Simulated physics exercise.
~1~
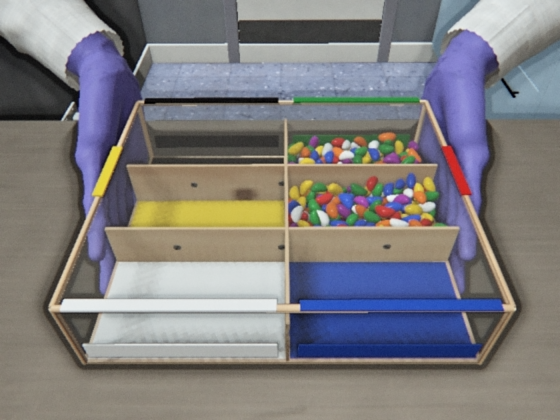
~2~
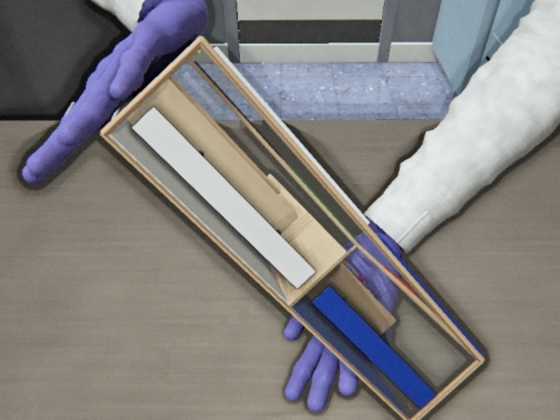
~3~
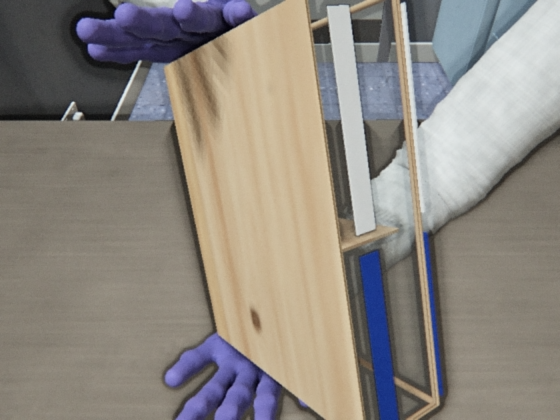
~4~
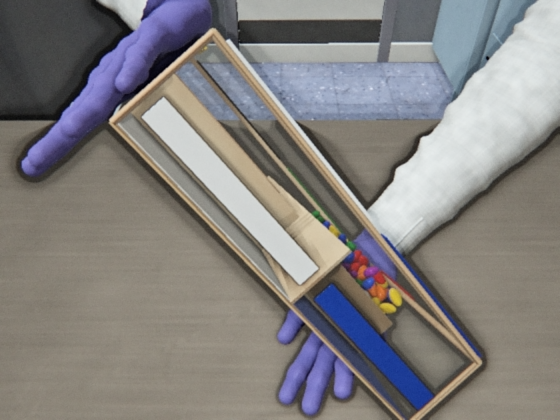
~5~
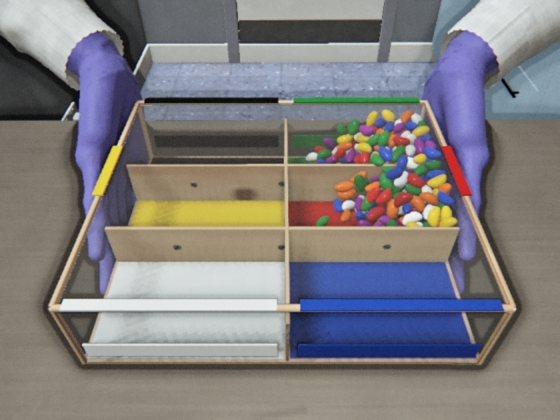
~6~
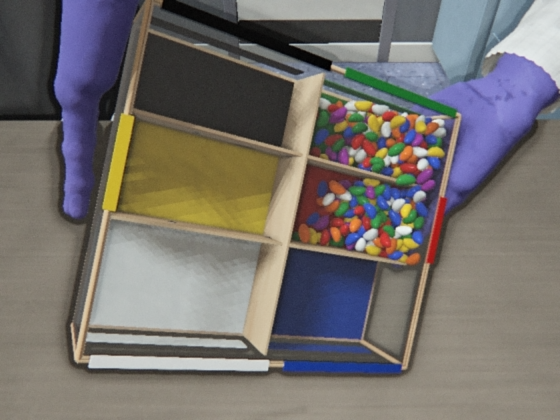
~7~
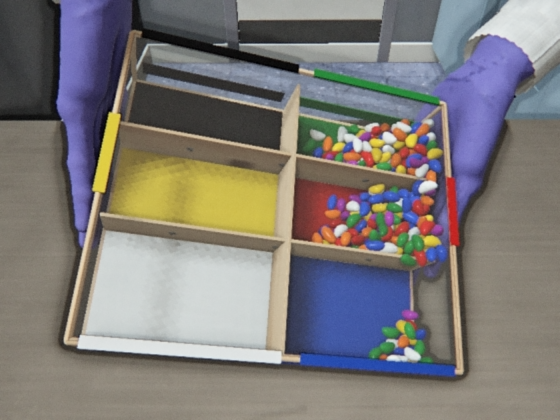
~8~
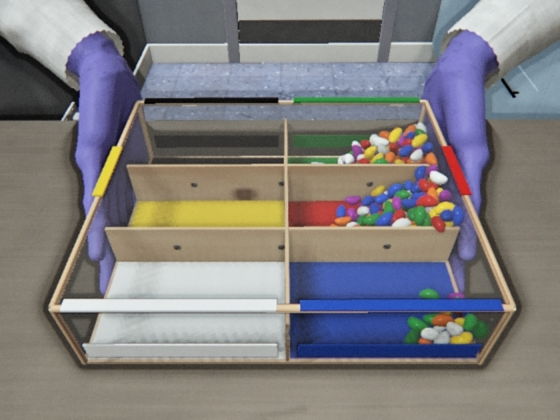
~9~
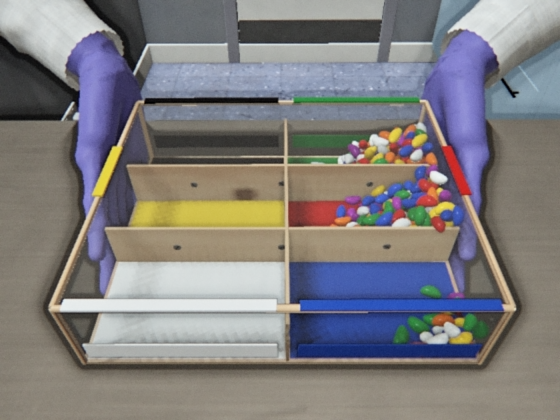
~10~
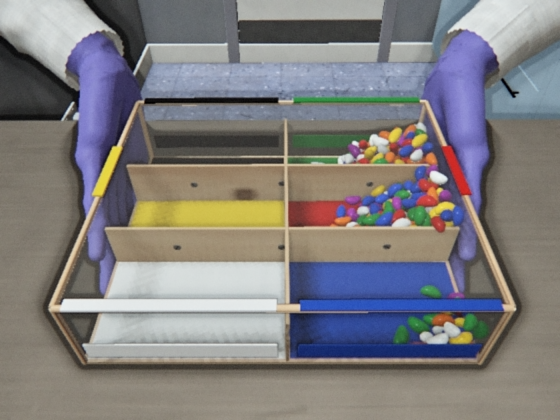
At the start, two purple-gloved hands hold a level, clear-lidded box of six coloured compartments, with many mixed jelly beans in the green and red ones at the back and middle right. The hands tip the box steeply onto its side until its wooden underside shows, then bring it back level, leaving the beans bunched toward the right within the same two compartments. Next they tilt it toward the viewer, and a few beans end up in the blue compartment at front right. The box returns to level and stays still, with most beans still in green and red, a small group in blue, and yellow, white and black empty.
